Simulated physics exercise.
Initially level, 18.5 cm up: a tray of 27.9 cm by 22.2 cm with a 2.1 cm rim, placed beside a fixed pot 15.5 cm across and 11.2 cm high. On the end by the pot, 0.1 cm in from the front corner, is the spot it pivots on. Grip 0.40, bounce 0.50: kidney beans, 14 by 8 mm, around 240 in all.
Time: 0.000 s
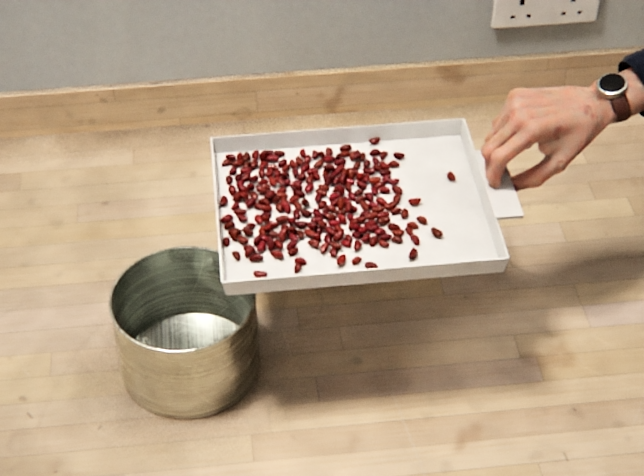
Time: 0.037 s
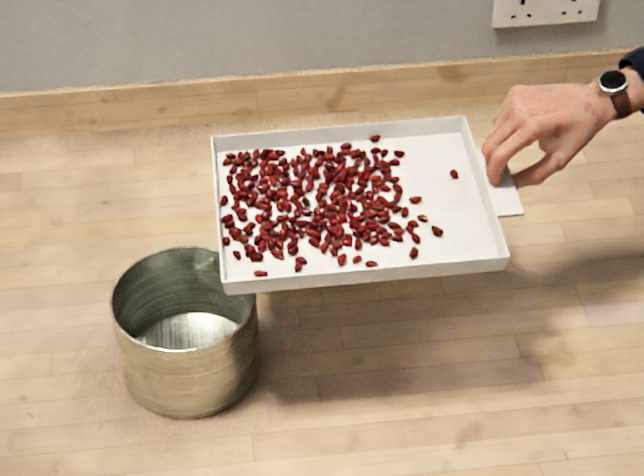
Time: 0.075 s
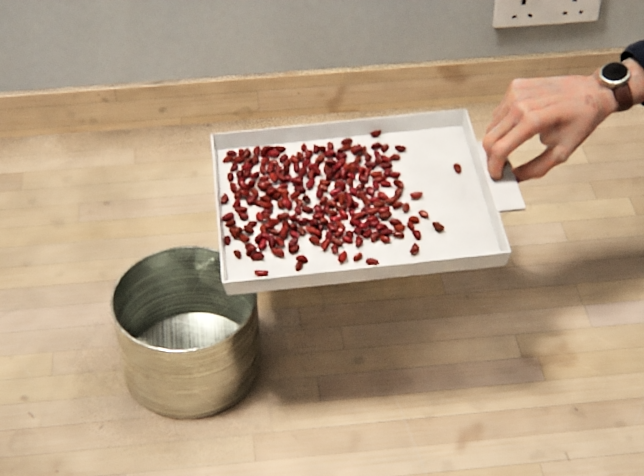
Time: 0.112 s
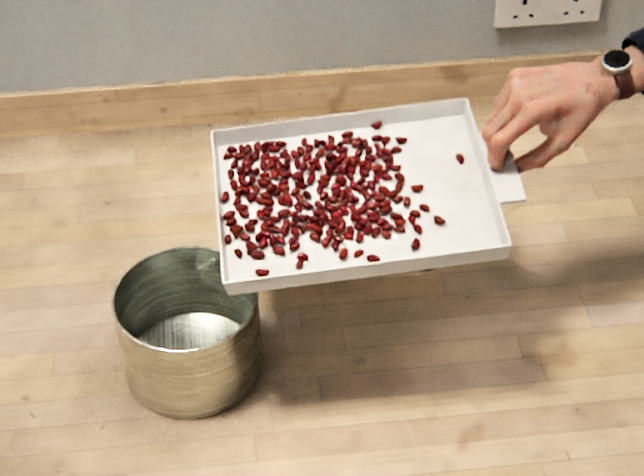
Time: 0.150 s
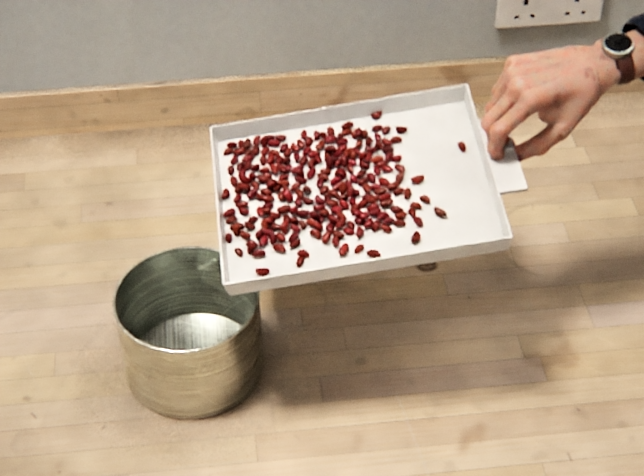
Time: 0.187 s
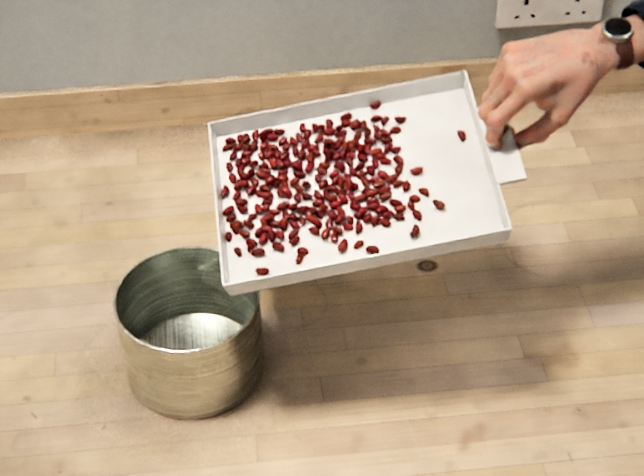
White tray of red beans tilting slightly as a hand wearing a watch raises its right end, beside a metal pot.
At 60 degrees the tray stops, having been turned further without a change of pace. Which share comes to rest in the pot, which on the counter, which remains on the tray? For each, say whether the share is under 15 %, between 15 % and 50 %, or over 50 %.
Pot: Under 15 %; counter: Between 15 % and 50 %; tray: Over 50 %.
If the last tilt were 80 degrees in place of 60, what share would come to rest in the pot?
About 10 in a hundred would end up in the pot.
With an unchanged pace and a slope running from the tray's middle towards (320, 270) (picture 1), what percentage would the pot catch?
That would be close to 0 per cent.
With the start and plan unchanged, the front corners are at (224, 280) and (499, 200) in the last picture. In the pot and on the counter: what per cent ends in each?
Pot 20 % / counter 10 %.
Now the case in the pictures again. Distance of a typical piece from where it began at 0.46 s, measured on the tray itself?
Around 2 centimetres.
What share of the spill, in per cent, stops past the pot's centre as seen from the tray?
I'd put it close to 70 per cent.
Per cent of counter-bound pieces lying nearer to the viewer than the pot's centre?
Share: Roughly 100 %.
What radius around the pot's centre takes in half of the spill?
Distance: Some 18 cm.
After 0.46 s, tilt 36 degrees; the tray holds 100 %, the pot 0 %.
Then, at 0.64 s, tilt 52 degrees; the tray holds 100 %, the pot 0 %.
After 0.94 s, tilt 60 degrees; the tray holds 80 %, the pot 0 %.
By 2.3 s all is still; pot 5 %, counter 30 %, tray 60 %.
